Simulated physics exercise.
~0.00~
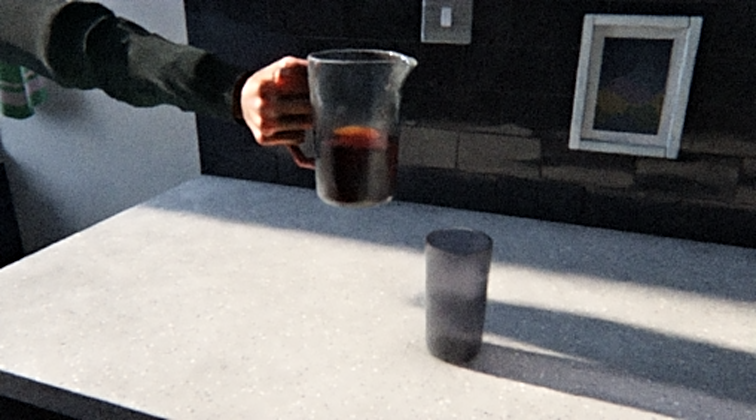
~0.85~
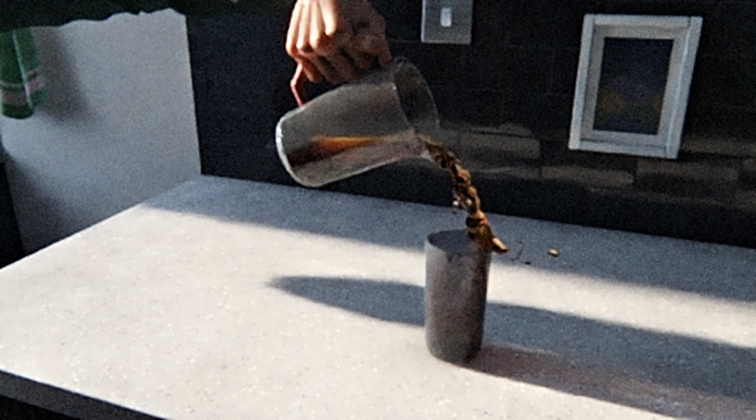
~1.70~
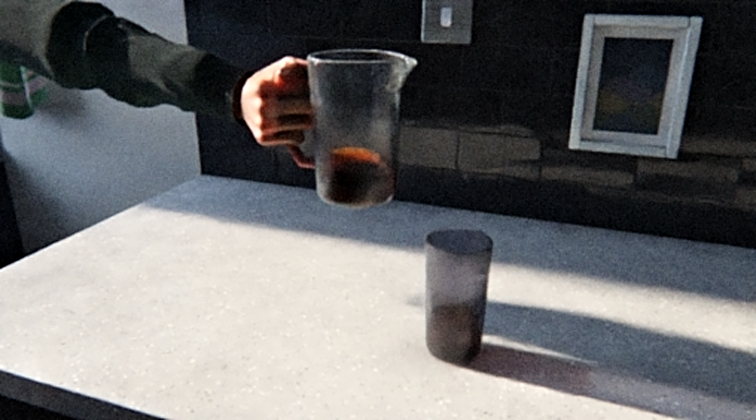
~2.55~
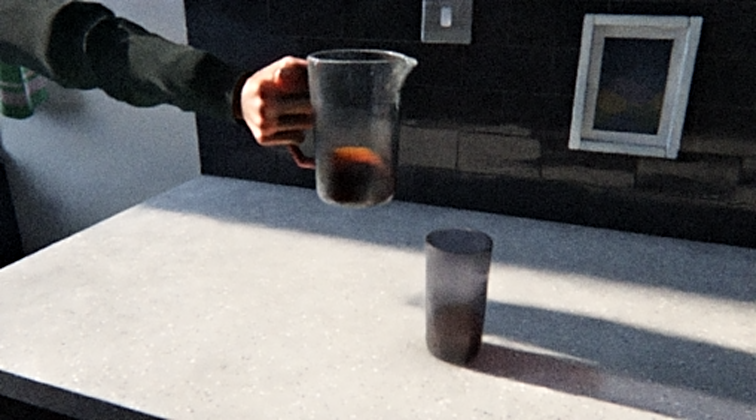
A hand tips a pitcher of tea rightwards, partly fills the tall glass, then levels it.
